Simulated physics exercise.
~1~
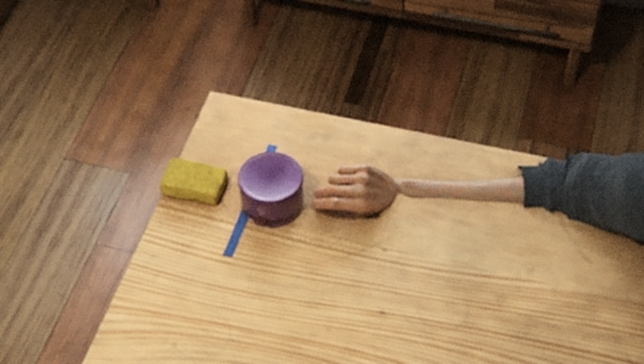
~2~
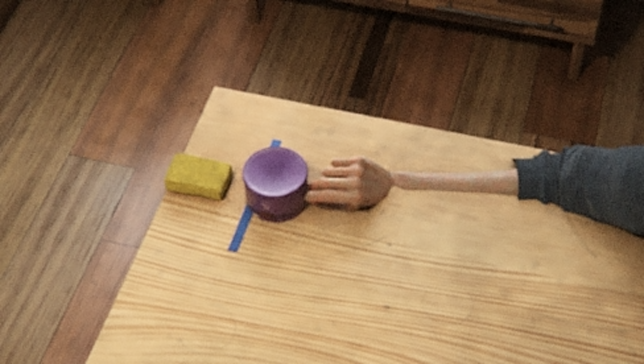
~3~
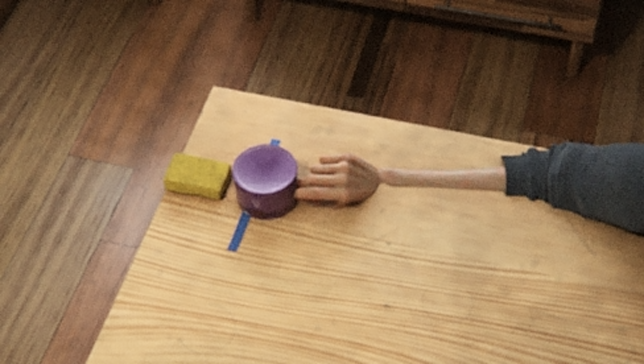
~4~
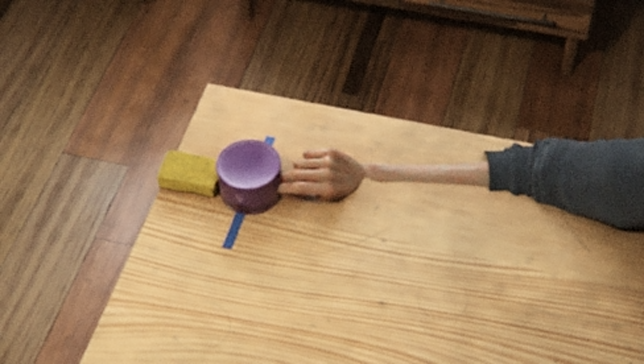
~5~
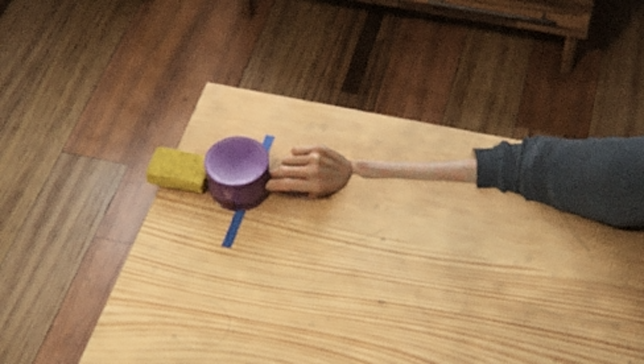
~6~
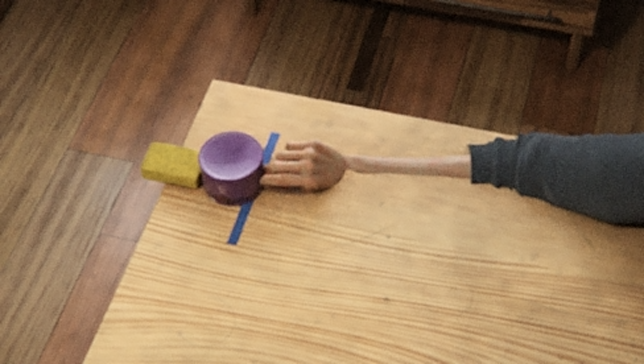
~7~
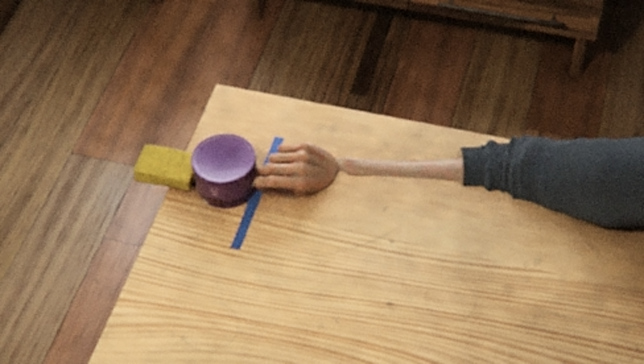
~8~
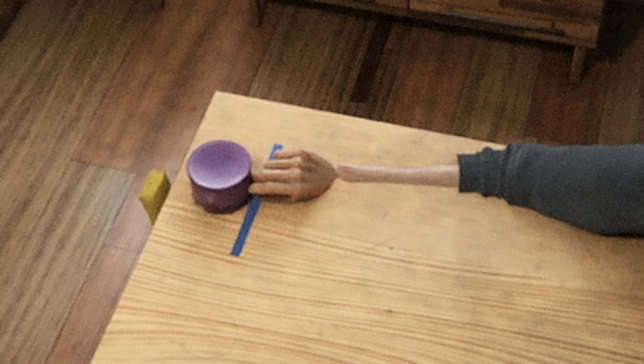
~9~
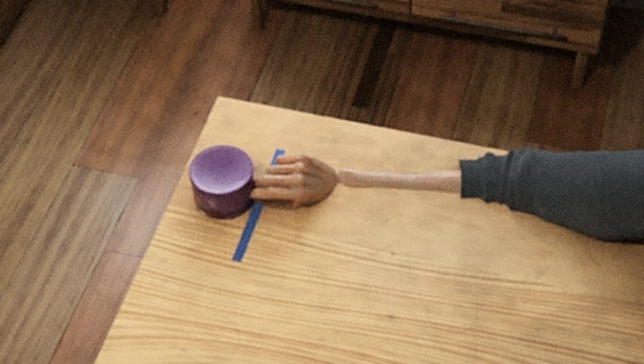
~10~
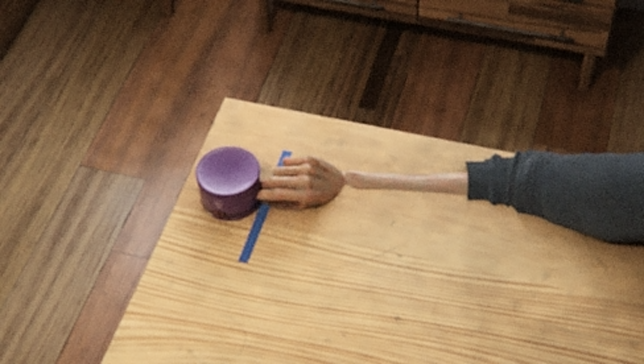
At first, a yellow sponge sits near the left end of a wooden table, with a purple tub beside it on a strip of blue tape and a hand in a dark sleeve resting to the right. The fingers meet the tub and push it left until it presses against the sponge. Both slide together toward the edge, the tub leaving the tape behind and the sponge jutting out past the tabletop. The sponge then tips steeply and drops over the edge, out of sight. The tub stays on the table near the corner, with the fingers still against it at the tape.
